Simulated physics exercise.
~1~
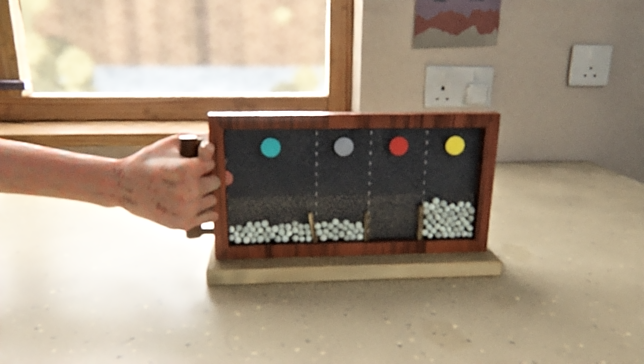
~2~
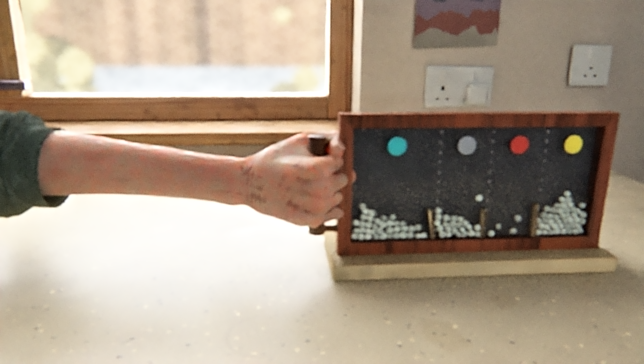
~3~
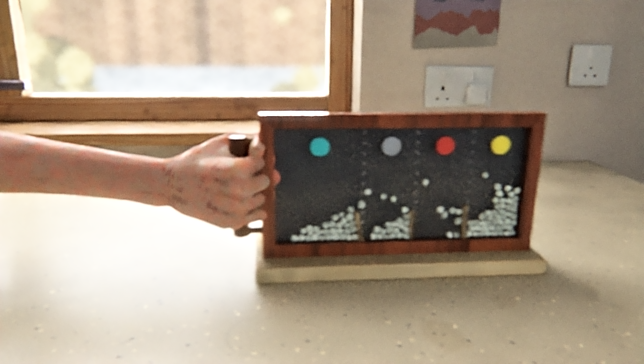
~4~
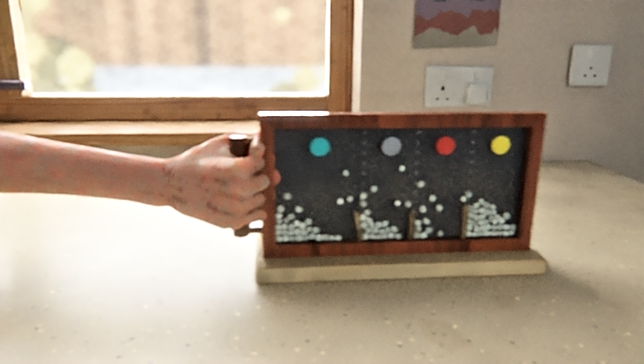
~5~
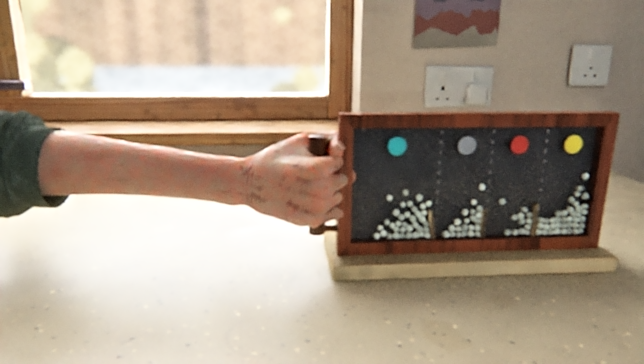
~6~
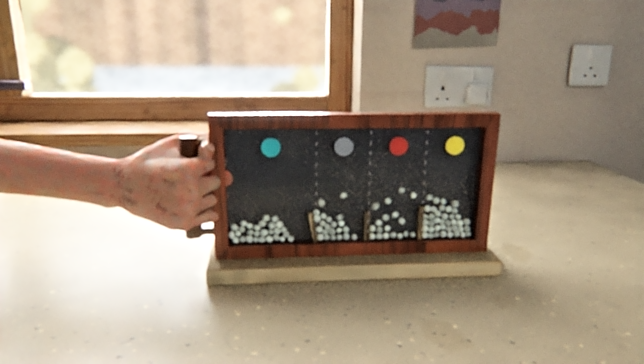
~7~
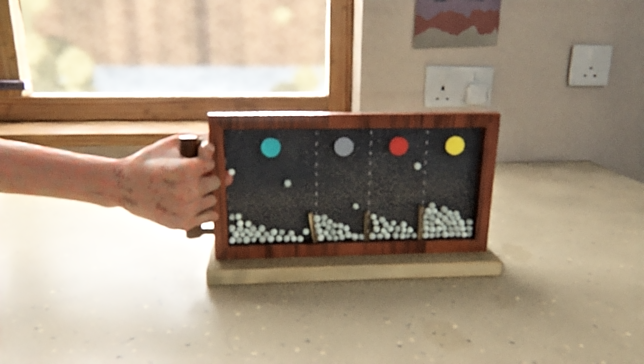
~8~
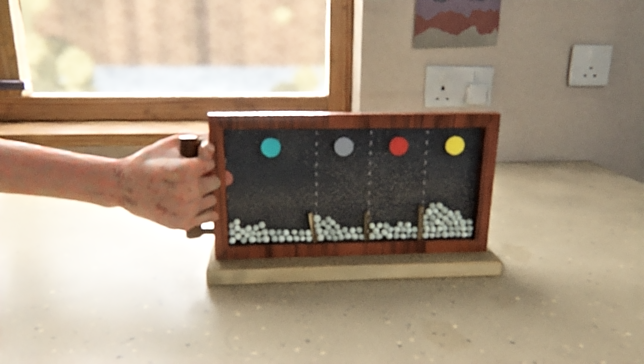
A shallow, wood-framed case of small white beads, its dark back marked by turquoise, grey, red and yellow stickers from left to right, stands on a pale worktop, seen from the front by a still camera. A hand from the left grips its handle, with a window behind and wall sockets to the right. The hand pushes the case right, draws it partway back, pushes it right again and returns it to where it began, while beads hop and scatter. Finally the case rests, its beads settled in all four strips, heaped highest beneath yellow, with red no longer almost empty.
